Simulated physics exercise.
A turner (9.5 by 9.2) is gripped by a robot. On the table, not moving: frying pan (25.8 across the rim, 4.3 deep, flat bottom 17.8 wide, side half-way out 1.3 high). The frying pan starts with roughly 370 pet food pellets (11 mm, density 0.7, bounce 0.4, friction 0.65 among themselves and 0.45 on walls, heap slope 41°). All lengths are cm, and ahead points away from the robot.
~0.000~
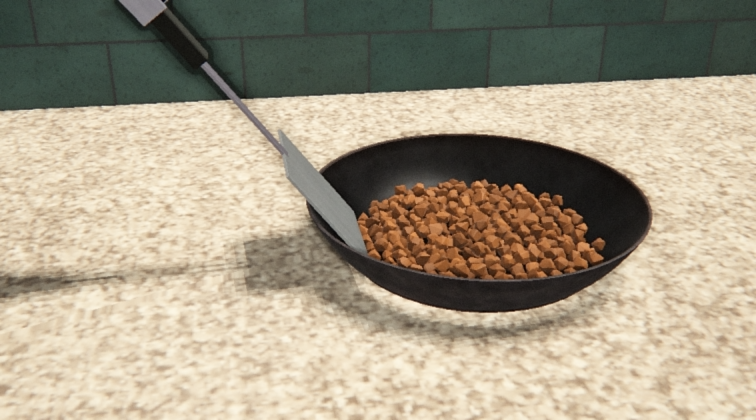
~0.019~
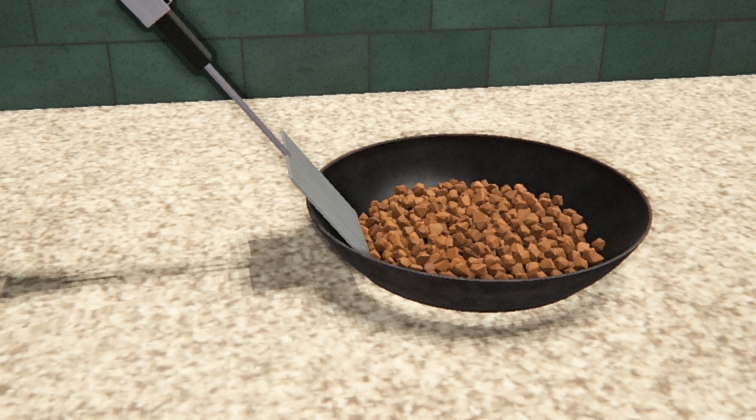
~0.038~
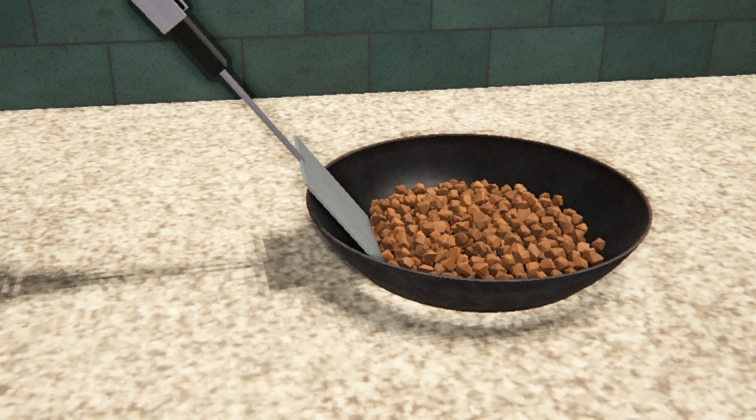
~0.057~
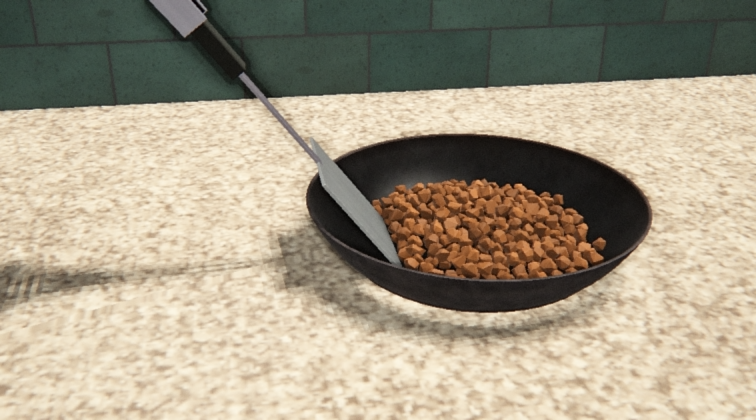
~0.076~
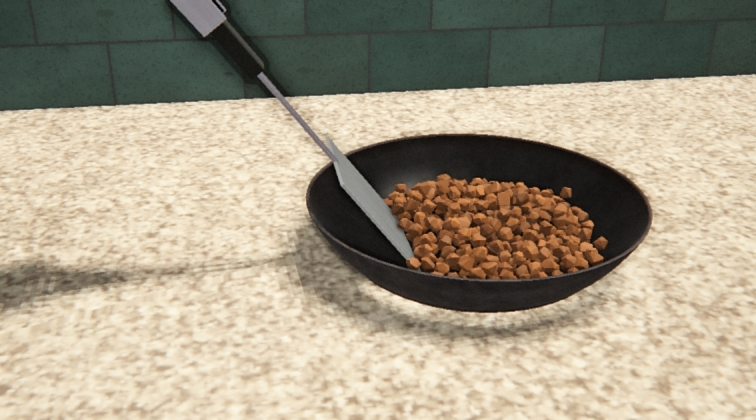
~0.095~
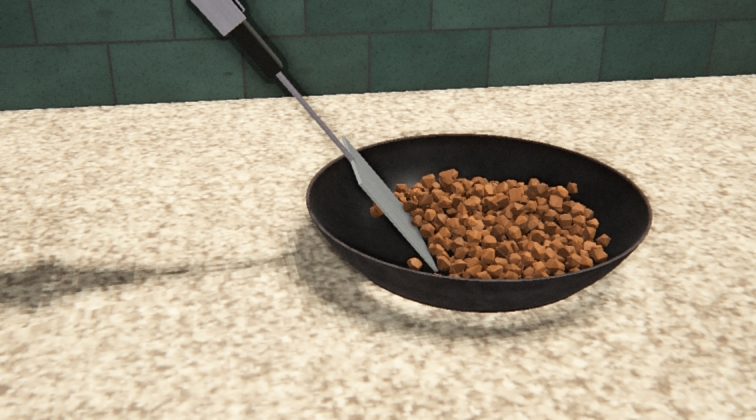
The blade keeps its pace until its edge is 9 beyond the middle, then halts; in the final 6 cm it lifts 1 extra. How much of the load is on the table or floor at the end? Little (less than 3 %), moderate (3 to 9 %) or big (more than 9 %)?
Answer: Big; more than 9 % of the pet food pellets finish on the table or floor.
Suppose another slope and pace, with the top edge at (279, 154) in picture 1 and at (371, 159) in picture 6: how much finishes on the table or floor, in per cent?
Some 35 per cent.
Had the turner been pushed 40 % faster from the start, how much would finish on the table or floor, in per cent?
It would be near 35 per cent.
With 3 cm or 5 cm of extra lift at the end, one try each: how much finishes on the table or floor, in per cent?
About 25 and 15 per cent.
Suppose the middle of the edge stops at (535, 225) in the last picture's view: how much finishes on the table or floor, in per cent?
Some 0 per cent.
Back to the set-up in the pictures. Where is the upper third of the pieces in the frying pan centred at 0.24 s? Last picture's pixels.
Near (571, 196).
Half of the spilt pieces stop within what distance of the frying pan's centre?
About 18 cm.
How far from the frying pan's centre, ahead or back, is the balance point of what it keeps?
About 5.0 cm ahead.
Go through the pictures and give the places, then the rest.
The first picture shows the turner top edge at (283, 151), sloping 53°; upper third of the load around (468, 222), from x 365 to 600, top at y 185; 367 in the frying pan.
The second picture shows the turner top edge at (286, 152), sloping 53°; upper third of the load around (468, 222), from x 365 to 600, top at y 185.
The third picture shows the turner top edge at (299, 157), sloping 53°; upper third of the load around (465, 221), from x 375 to 600, top at y 185.
The fourth picture shows the turner top edge at (317, 160), sloping 53°; upper third of the load around (472, 215), from x 375 to 600, top at y 185.
The fifth picture shows the turner top edge at (334, 159), sloping 53°; upper third of the load around (488, 211), from x 375 to 600, top at y 180.
The sixth picture shows the turner top edge at (351, 158), sloping 53°; upper third of the load around (493, 208), from x 375 to 605, top at y 175; 367 in the frying pan.
After 0.17 s, sloping 53°, highest piece 5 above the table; 367 in the frying pan.
After 0.24 s, sloping 53°, highest piece 5 above the table; 367 in the frying pan.
After 0.47 s, sloping 53°, highest piece 7 above the table; 285 in the frying pan, 68 on the table or floor, 14 on the blade or in flight.
After 1.52 s, sloping 53°, highest piece 6 above the table; 283 in the frying pan, 84 on the table or floor.
In the end, 283 in the frying pan, 84 on the table or floor. That is 23 % on the table or floor.
